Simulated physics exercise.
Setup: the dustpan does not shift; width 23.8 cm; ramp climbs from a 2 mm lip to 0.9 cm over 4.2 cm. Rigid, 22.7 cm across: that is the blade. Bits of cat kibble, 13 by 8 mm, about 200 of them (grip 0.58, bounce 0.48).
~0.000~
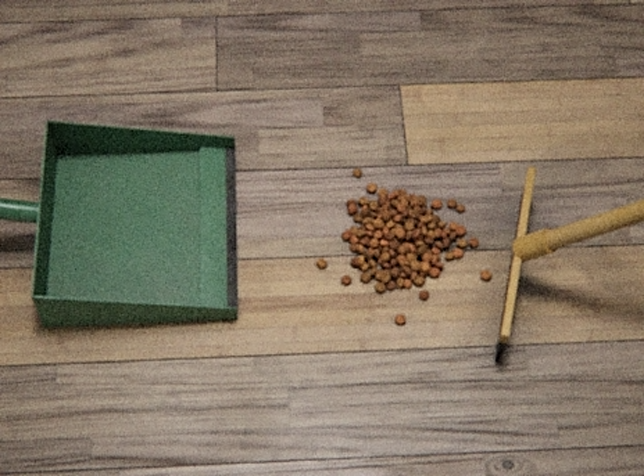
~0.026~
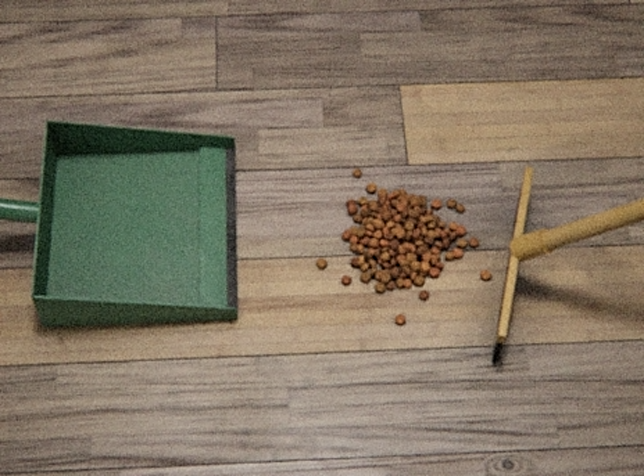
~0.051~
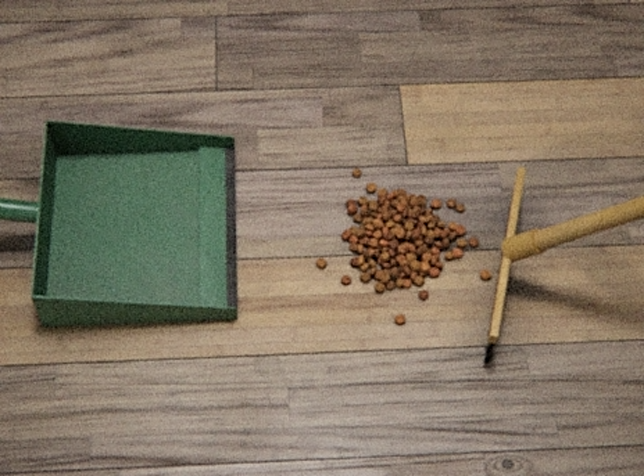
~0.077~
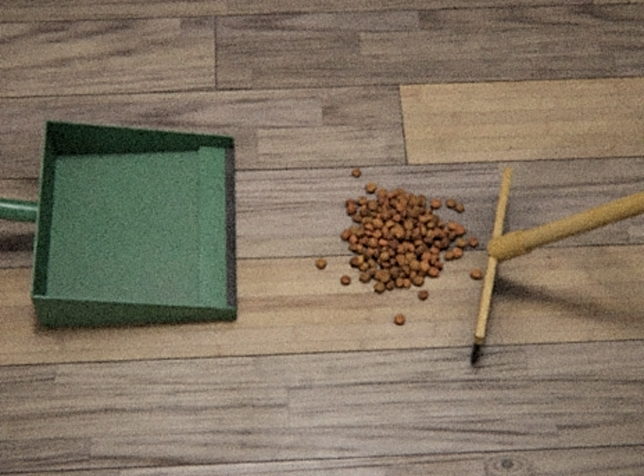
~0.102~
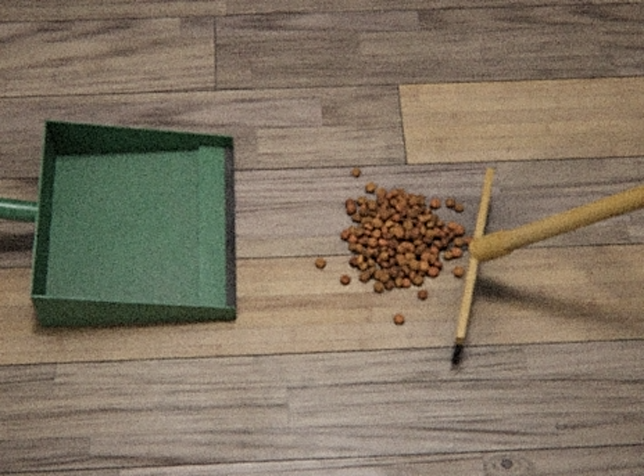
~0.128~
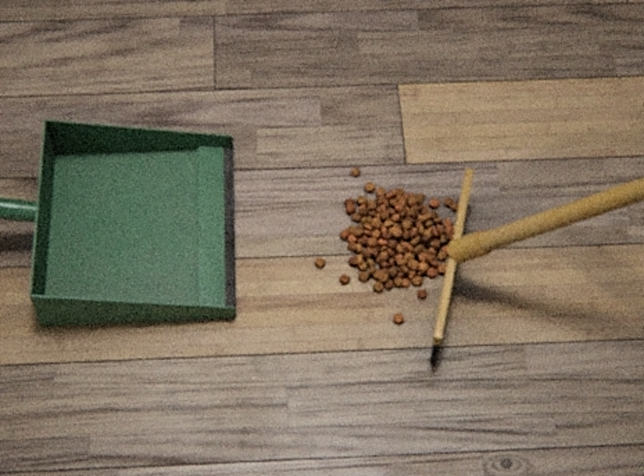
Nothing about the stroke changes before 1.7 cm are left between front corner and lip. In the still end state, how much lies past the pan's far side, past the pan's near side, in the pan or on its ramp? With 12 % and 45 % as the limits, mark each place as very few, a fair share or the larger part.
My call: Far side: Very few; near side: Very few; pan: A fair share.
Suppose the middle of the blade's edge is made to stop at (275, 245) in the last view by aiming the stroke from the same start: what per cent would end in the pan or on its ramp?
Roughly 30 %.
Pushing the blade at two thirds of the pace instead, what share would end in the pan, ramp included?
I'd put it at roughly 5 per cent.
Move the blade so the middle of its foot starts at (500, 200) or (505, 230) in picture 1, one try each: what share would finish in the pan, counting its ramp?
Around 40 percent, then around 35 percent.
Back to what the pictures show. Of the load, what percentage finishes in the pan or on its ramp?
Share at rest: Approx. 20 per cent.
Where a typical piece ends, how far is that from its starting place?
Median shift: Approx. 18 cm.
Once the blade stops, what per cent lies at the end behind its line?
Estimate: Near 15 %.
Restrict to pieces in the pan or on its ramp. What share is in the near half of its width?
Some 60 per cent.
After 0.25 s, middle of the blade 14 cm from the lip; 0 % over the lip, far side 0 %, near side 0 %.
After 0.33 s, middle of the blade 7 cm from the lip; 0 % over the lip, far side 0 %, near side 0 %.
After 0.55 s, middle of the blade 5 cm from the lip; 20 % over the lip, far side 5 %, near side 5 %.
At rest (1.0 s), far side 5 %, near side 5 %, pan 20 %, in front of the lip or behind the blade 75 %.
